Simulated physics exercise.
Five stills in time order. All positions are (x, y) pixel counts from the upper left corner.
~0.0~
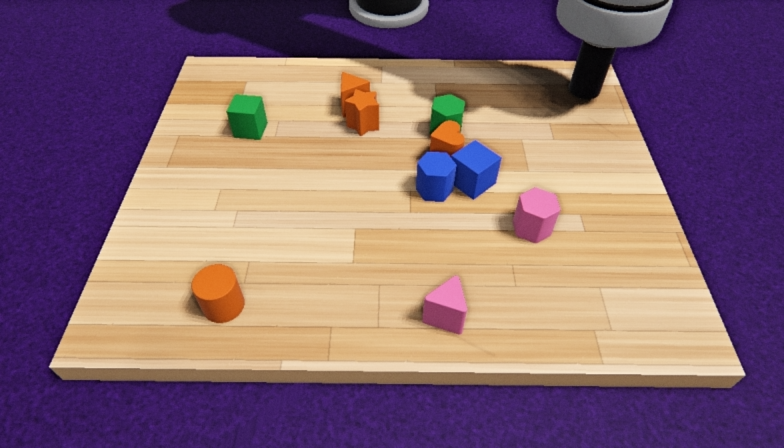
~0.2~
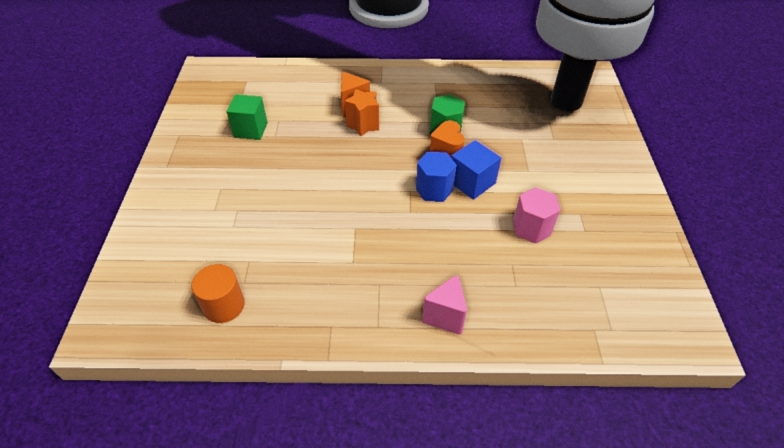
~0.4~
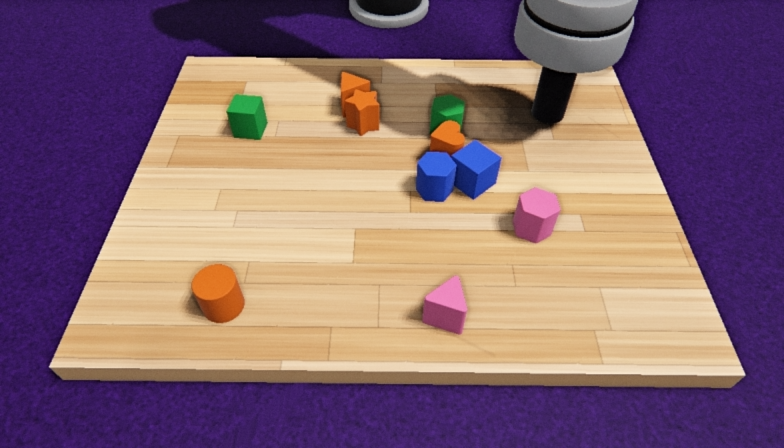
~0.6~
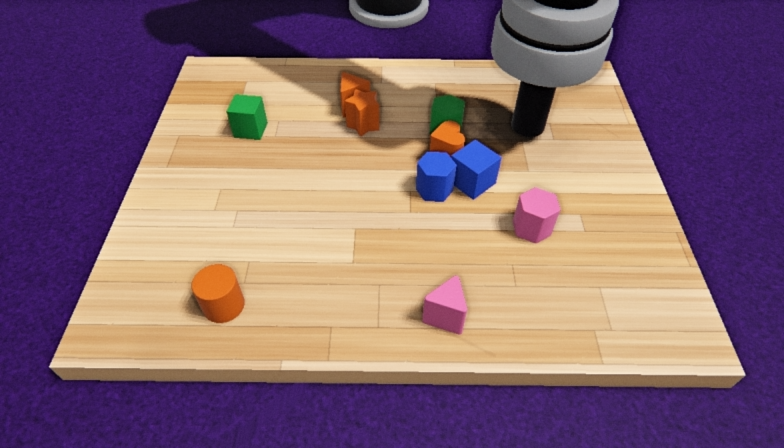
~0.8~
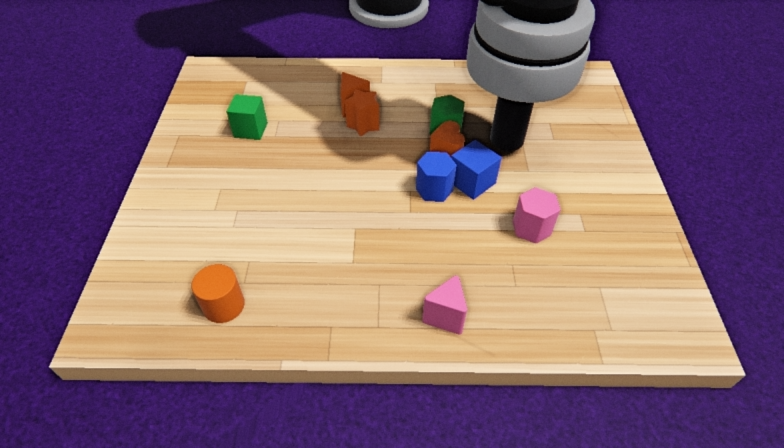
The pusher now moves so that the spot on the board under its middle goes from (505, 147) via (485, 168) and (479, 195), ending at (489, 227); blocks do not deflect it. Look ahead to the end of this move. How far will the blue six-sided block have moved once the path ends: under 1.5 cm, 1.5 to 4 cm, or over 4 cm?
The distance will be 1.5 to 4 cm.
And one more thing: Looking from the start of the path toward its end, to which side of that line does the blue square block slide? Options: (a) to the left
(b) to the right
The answer is b.
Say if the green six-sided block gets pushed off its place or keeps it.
Stays where it is.
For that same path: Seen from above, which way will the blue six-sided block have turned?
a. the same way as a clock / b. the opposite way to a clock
a.
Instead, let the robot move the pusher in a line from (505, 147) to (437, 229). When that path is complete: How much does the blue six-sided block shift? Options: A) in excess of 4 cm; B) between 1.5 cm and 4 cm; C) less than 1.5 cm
It's A.
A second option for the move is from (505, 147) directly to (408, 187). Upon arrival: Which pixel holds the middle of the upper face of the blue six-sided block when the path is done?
The answer is (411, 187).
On the path given first. One third of the way, pusher (486, 162); blue six-sided block (429, 167); blue square block (470, 163).
Two thirds of the way, pusher (480, 189); blue six-sided block (414, 175), turned 40° clockwise; blue square block (455, 189), turned 20° clockwise.
At the end, pusher (490, 220); blue six-sided block (413, 175), turned 40° clockwise; green six-sided block still; orange heart-shaped block still; blue square block (451, 196), turned 30° clockwise.
